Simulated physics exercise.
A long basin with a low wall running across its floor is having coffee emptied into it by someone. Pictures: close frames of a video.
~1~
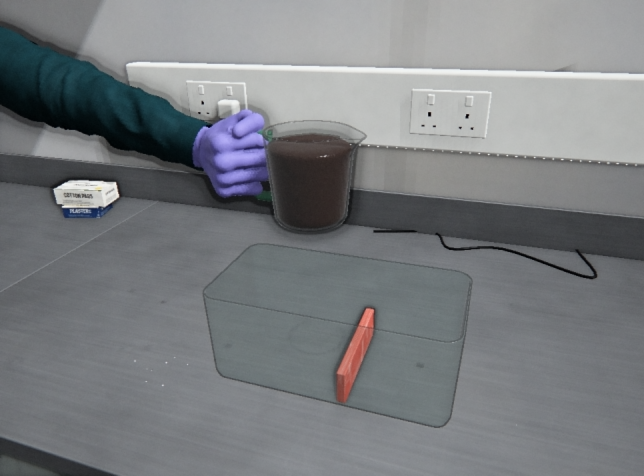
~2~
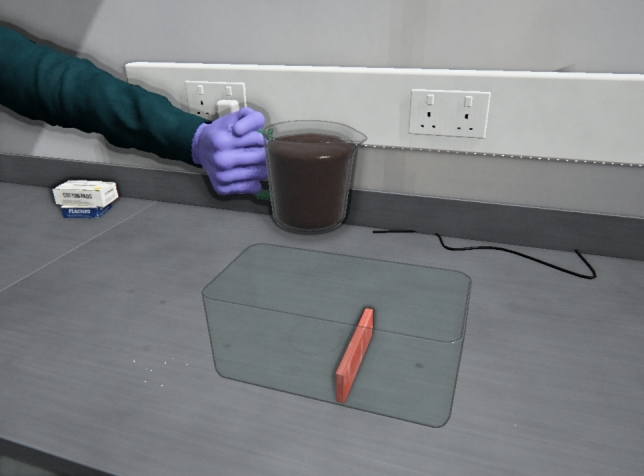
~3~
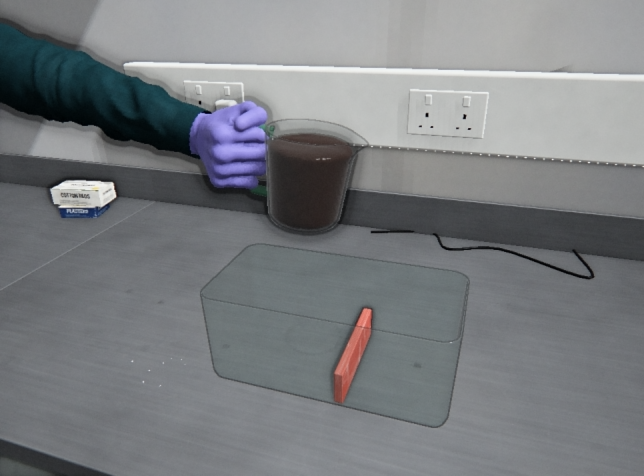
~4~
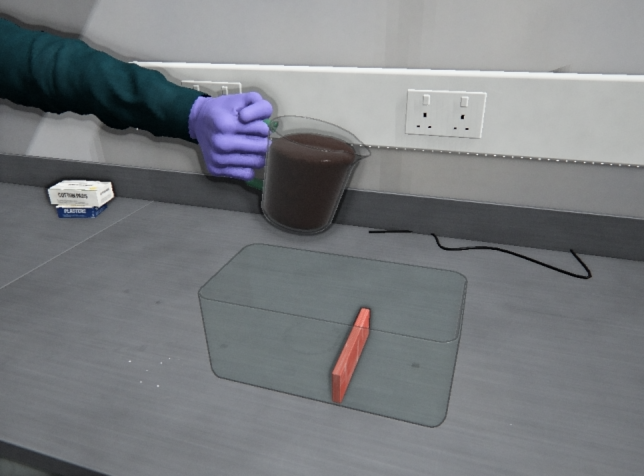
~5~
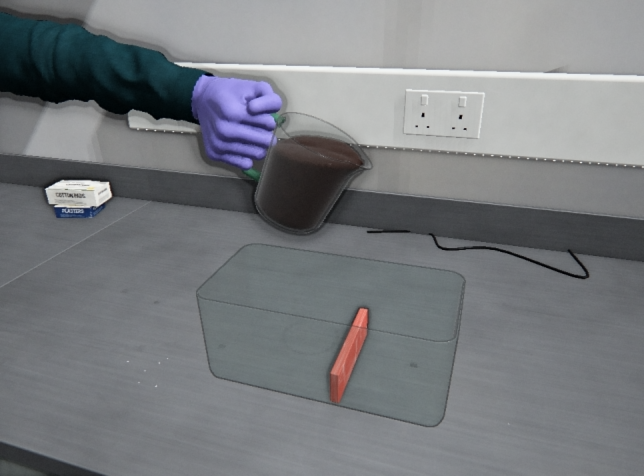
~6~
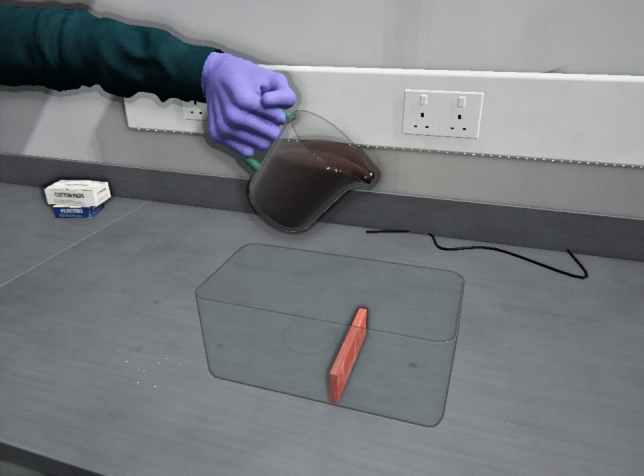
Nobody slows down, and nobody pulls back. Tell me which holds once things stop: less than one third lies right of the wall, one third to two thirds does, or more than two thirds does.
The right side is left with enough to pass two thirds.
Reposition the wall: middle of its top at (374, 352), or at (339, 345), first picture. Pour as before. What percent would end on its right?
First try 70 per cent, second try 75 per cent.
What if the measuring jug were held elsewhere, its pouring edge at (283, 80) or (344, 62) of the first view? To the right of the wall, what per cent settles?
In turn 15 % and 80 %.
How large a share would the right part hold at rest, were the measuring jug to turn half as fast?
Near 90 parts in a hundred.
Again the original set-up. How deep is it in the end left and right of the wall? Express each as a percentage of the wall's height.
About 0 left, about 60 right.
A moment on, the measuring jug is tipped right over and 40 per cent is still to pour, 0 is left of the wall and 29 right of it.
Next, the measuring jug is tipped right over and 4 per cent is still to pour, 3 is left of the wall and 80 right of it.
Then the measuring jug is tipped right over and 0 per cent is still to pour, 11 is left of the wall and 83 right of it.
Later the measuring jug is tipped right over and 0 per cent is still to pour, 11 is left of the wall and 83 right of it.
Finally, 11 per cent lies left of the wall, 83 right of it and 5 outside.
